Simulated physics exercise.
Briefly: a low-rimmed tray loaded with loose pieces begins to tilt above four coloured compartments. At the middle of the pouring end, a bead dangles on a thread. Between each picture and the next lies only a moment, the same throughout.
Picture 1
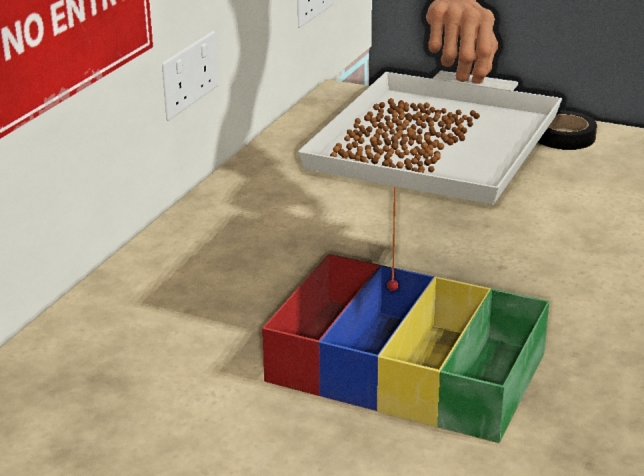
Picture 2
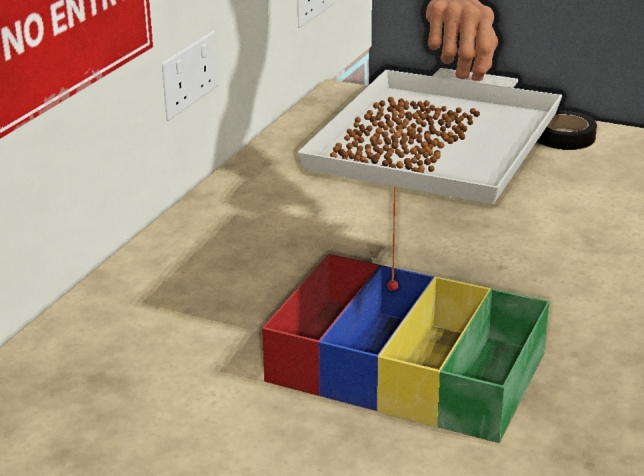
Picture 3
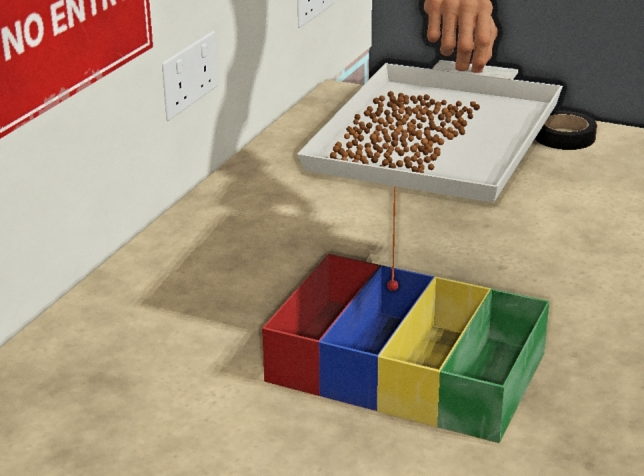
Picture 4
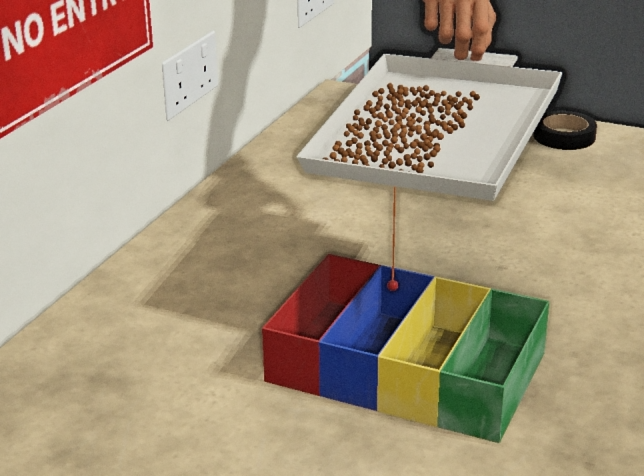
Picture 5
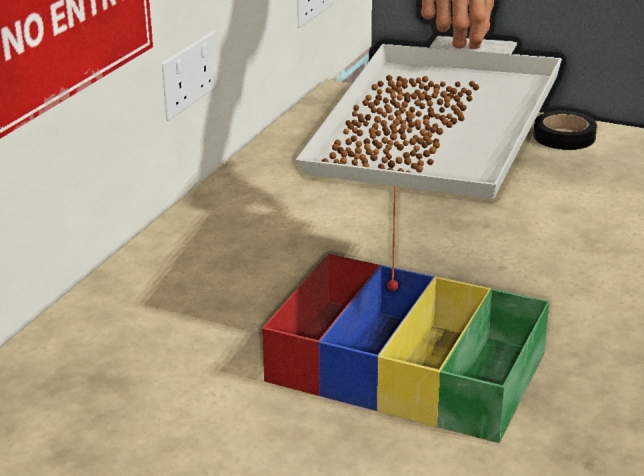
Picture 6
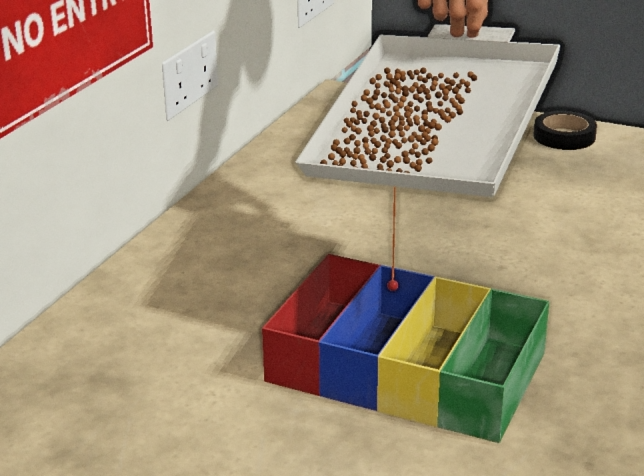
White tray of small brown balls tilting gradually toward its near left corner above four coloured compartments, a hand at its far edge.
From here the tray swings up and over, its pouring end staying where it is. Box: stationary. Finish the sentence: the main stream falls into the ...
... Red cell.
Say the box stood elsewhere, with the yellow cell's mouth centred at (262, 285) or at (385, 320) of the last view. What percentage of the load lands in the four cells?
About 90 % and 100 %.
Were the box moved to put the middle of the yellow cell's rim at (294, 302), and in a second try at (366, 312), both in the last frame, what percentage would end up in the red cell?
It comes to roughly 0 per cent in one try and roughly 20 per cent in the next.
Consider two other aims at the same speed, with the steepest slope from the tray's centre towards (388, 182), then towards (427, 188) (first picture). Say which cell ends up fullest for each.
Try 1 - that red cell. Try 2 - the cell in yellow.
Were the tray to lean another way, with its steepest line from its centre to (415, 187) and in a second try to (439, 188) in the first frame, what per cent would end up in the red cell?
The first try yields 10 percent and the second 0 percent.
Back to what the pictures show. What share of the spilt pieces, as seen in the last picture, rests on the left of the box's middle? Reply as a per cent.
Roughly 100 in a hundred.
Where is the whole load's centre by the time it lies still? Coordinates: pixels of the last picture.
At about (302, 353).
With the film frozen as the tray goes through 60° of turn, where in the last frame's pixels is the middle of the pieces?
Load centre: Approx. (353, 146).
Soon after the last picture, tray tipped steeply; nearly all on the tray; a stray few falling or outside the box.
A little later, tray tipped past a quarter turn; about half on the tray; a stray few in the red cell; a stray few in the blue cell; about half falling or outside the box.
Later still, tray tipped past a quarter turn; about two thirds in the red cell; a small part in the blue cell; about a third falling or outside the box.
At rest, tray tipped past a quarter turn; about two thirds in the red cell; a small part in the blue cell; none in the green cell; none in the yellow cell; about a third outside the box.
